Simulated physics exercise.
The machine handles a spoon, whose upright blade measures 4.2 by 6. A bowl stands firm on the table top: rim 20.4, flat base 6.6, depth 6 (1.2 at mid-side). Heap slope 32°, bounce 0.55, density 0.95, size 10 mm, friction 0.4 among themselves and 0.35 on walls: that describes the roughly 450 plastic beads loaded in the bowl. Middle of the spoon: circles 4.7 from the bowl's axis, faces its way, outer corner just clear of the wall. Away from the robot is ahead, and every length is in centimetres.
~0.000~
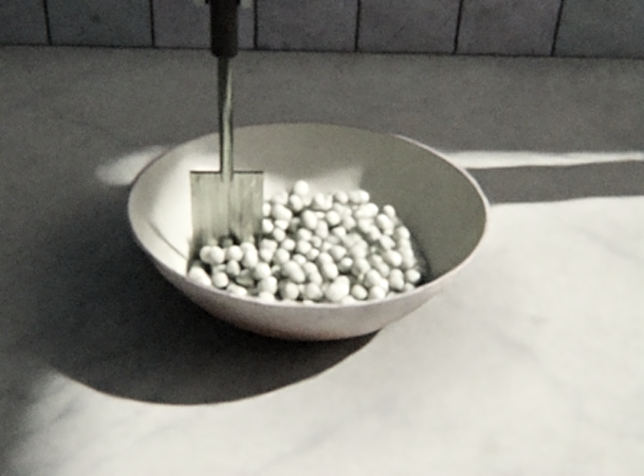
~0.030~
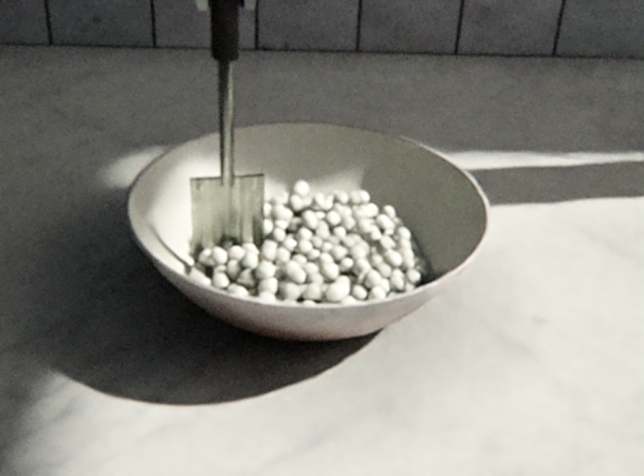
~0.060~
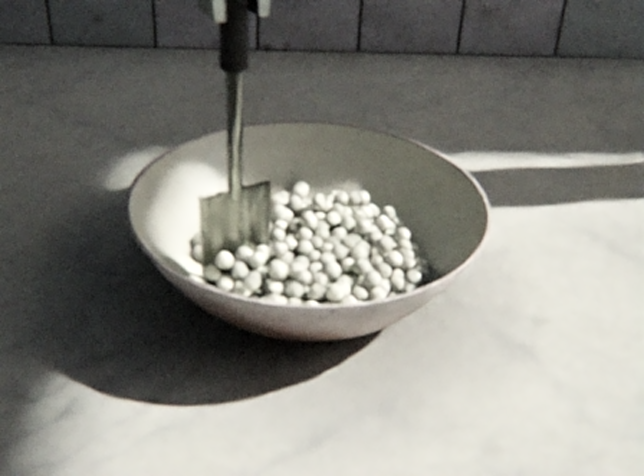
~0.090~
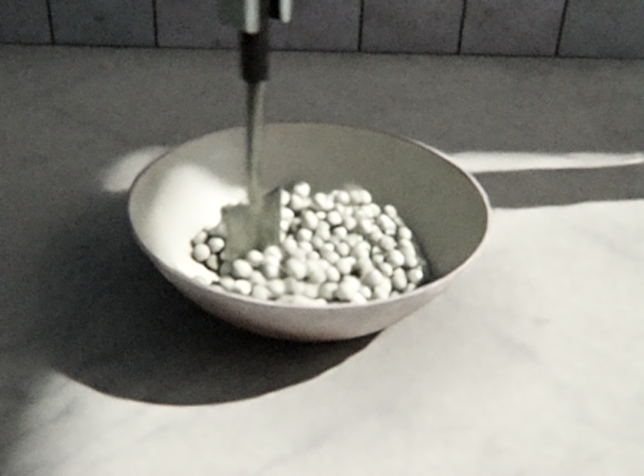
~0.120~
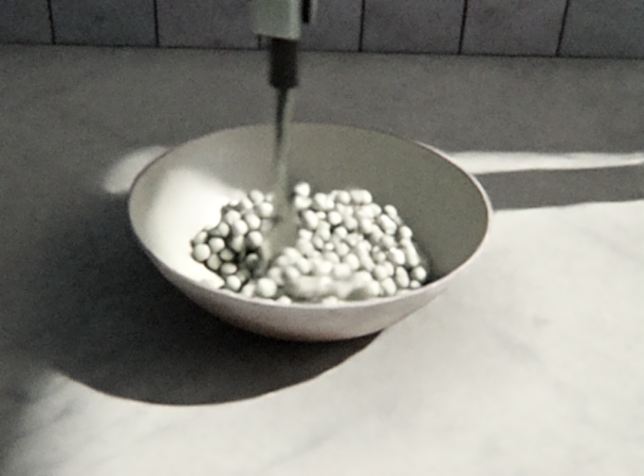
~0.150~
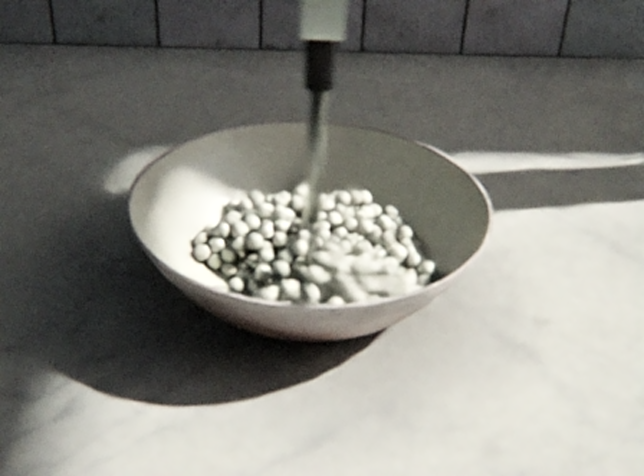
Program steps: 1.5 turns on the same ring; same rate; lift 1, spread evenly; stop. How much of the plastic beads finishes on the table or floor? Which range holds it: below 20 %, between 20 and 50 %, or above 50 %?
It lies below 20 %.
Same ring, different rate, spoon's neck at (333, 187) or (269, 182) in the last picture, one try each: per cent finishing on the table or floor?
Some 15 and 0 %.
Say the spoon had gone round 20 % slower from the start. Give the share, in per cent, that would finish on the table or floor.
Estimated share: Near 5 %.
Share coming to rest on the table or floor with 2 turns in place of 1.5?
Then some 10 per cent.
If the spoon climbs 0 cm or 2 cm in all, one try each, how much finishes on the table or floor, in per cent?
Some 15 and some 5 per cent.
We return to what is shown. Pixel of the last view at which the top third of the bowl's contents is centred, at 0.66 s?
Near (295, 276).
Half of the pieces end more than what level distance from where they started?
Something near 7 cm, measured level.
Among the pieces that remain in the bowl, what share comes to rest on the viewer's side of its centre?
50 %.
By 0.41 s, 264° round, highest piece 8 above the table; 431 in the bowl, 12 on the table or floor, 4 in flight or on the tool.
By 0.66 s, 79° round, highest piece 7 above the table; 414 in the bowl, 31 on the table or floor, 2 in flight or on the tool.
By 0.99 s, 180° round, highest piece 5 above the table; 412 in the bowl, 35 on the table or floor.
By 1.69 s, 180° round, highest piece 5 above the table; 412 in the bowl, 35 on the table or floor.
Final count, 412 in the bowl, 35 on the table or floor. That is 8 % on the table or floor.
